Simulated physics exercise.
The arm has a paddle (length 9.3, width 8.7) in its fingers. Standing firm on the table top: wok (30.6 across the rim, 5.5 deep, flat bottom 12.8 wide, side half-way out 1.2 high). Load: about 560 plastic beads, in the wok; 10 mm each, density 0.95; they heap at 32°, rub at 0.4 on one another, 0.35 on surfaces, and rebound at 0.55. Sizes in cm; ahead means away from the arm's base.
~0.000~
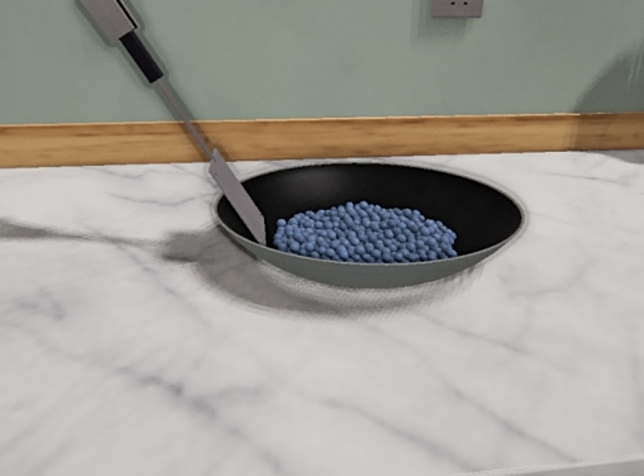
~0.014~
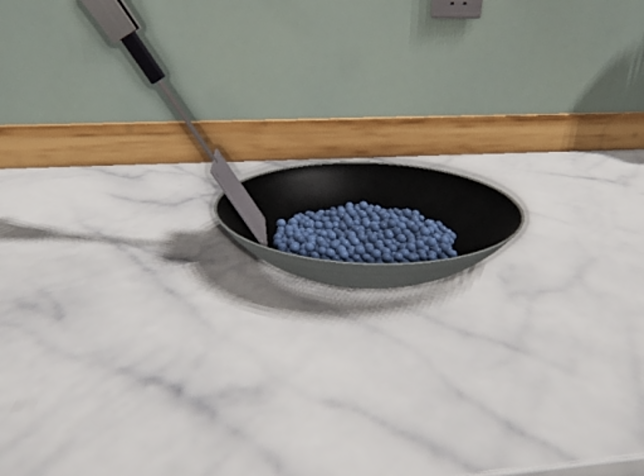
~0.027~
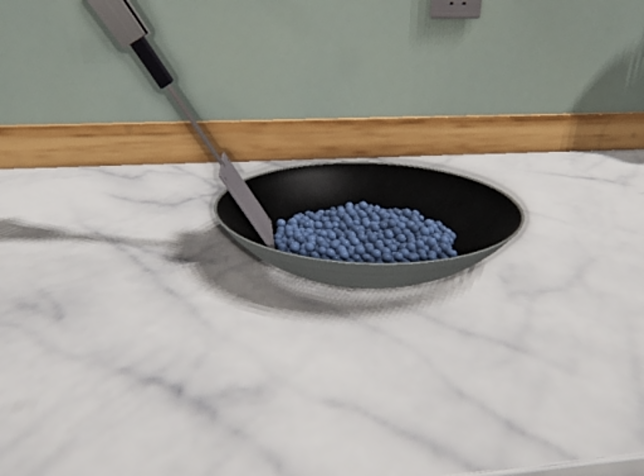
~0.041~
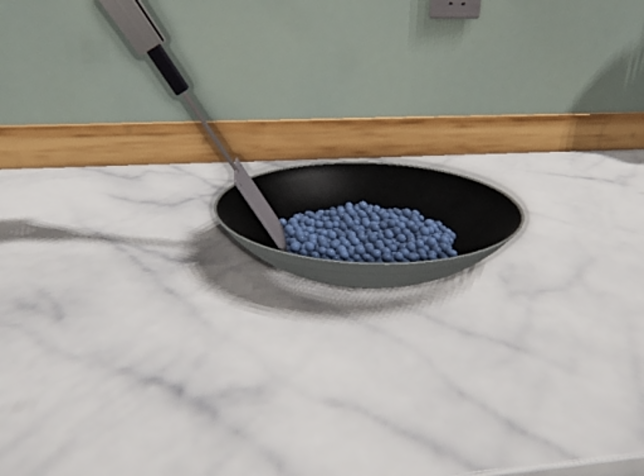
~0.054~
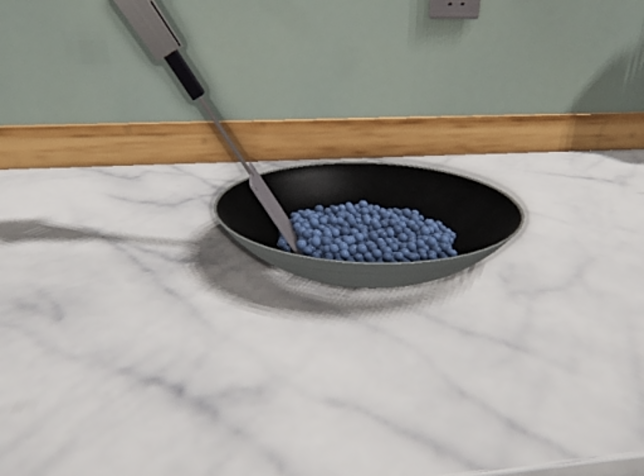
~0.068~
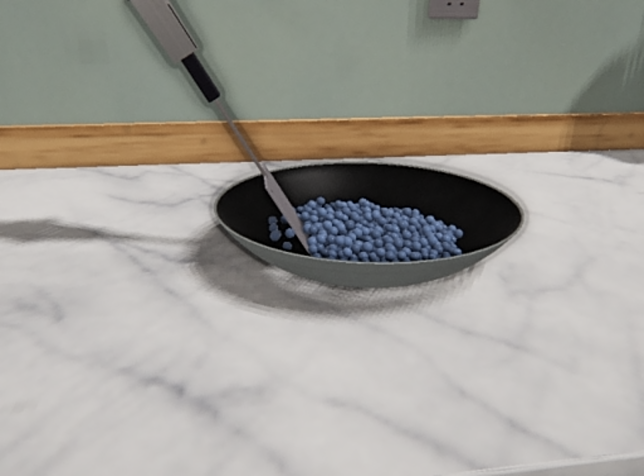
The footage shows a grey paddle angled into a dark wok of small blue beads on a marble countertop. The paddle moves slowly right into the heap, shifting some beads, while a few separate on its left side.
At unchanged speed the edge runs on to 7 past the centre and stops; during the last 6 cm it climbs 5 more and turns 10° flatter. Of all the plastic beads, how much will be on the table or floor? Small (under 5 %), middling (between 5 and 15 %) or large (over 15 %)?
A middling share, between 5 and 15 %, ends on the table or floor.
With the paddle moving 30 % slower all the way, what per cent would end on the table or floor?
Then about 0 per cent.
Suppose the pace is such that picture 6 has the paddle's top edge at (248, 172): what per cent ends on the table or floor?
Some 0 per cent.
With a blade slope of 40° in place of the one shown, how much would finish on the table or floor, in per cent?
It would be near 10 per cent.
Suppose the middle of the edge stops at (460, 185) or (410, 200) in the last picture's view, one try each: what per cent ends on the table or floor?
About 20 and 5 per cent.
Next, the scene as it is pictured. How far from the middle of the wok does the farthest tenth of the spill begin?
About 85 cm.
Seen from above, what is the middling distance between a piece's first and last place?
Roughly 4 cm.
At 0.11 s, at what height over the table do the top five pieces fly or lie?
Roughly 6 cm.
After 0.11 s, sloping 60°, highest piece 7 above the table; 565 in the wok.
After 0.15 s, sloping 57°, highest piece 8 above the table; 564 in the wok, 1 on the blade or in flight.
After 0.37 s, sloping 50°, highest piece 11 above the table; 523 in the wok, 33 on the table or floor, 9 on the blade or in flight.
After 1.42 s, sloping 50°, highest piece 5 above the table; 522 in the wok, 43 on the table or floor.
In the end, 522 in the wok, 43 on the table or floor. That is 8 % on the table or floor.
